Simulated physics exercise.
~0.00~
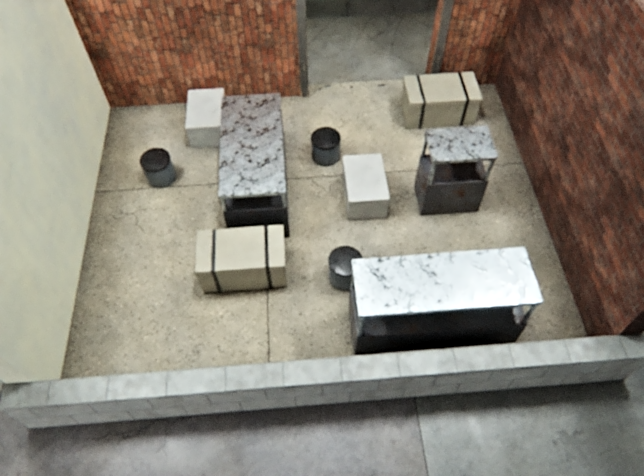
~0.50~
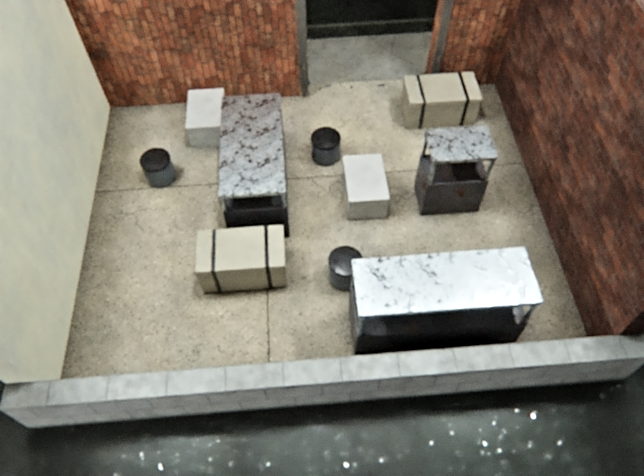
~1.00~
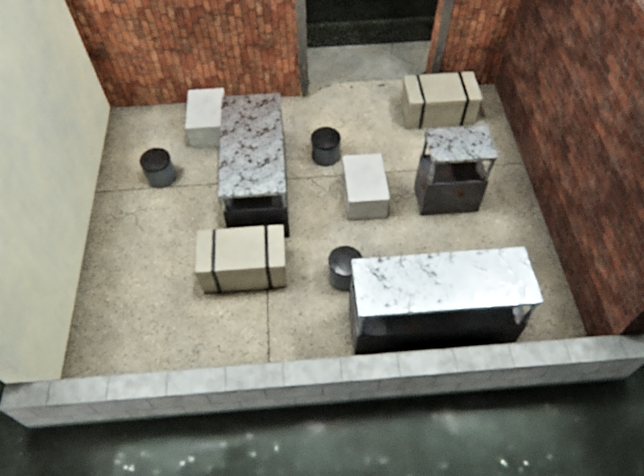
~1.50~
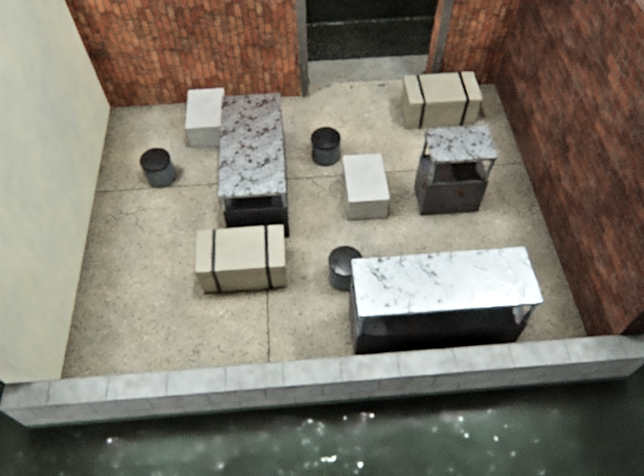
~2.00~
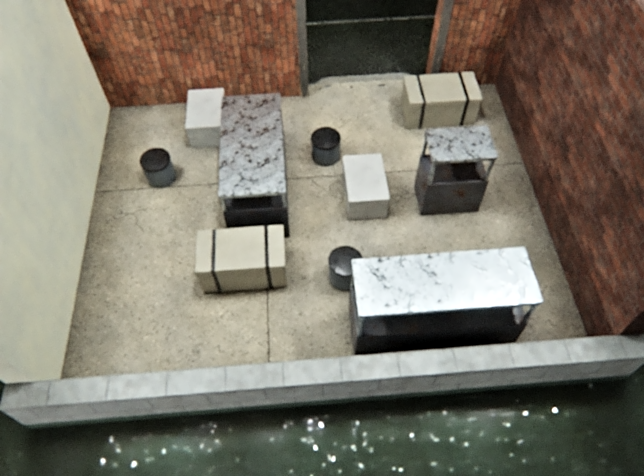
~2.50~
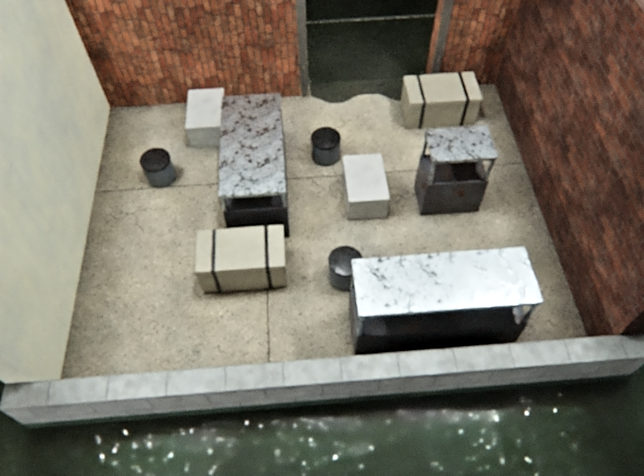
Dark water spreads over the bare grey ground outside a brick-walled room, glinting beyond the low front wall and showing in the doorway at the back. It then covers the pale doorway step bit by bit and edges just past the threshold, while the blocks, counters and round dark containers stay still.
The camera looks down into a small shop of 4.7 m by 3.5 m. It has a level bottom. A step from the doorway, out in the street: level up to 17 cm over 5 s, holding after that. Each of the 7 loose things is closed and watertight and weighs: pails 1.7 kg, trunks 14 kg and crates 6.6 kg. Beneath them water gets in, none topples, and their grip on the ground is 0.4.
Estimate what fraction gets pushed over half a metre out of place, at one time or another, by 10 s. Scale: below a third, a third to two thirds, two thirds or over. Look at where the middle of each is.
Watching this, the moved portion will sit in the third-to-two-thirds range.
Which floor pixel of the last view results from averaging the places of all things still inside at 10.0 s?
They're centred close to (262, 210).
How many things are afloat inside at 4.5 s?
At that moment 0.
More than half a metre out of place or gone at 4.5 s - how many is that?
I make it 0.
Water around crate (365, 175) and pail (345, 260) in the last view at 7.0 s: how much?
Depth approx. 9 cm / 5 cm.
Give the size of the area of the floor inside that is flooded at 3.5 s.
I'd put it close to 1.0 m2.
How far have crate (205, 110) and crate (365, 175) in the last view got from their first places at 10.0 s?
They sit 0 cm and 120 cm away, in the order given.
After 3.5 s 0 of 7 are over 50 cm from their spots; 0 afloat.
After 4.5 s 0 of 7 are over 50 cm from their spots; 0 afloat.
After 7.0 s 4 of 7 are over 50 cm from their spots; 3 afloat.
After 10.0 s 4 of 7 are over 50 cm from their spots, and 4 have been at some point; 4 afloat.
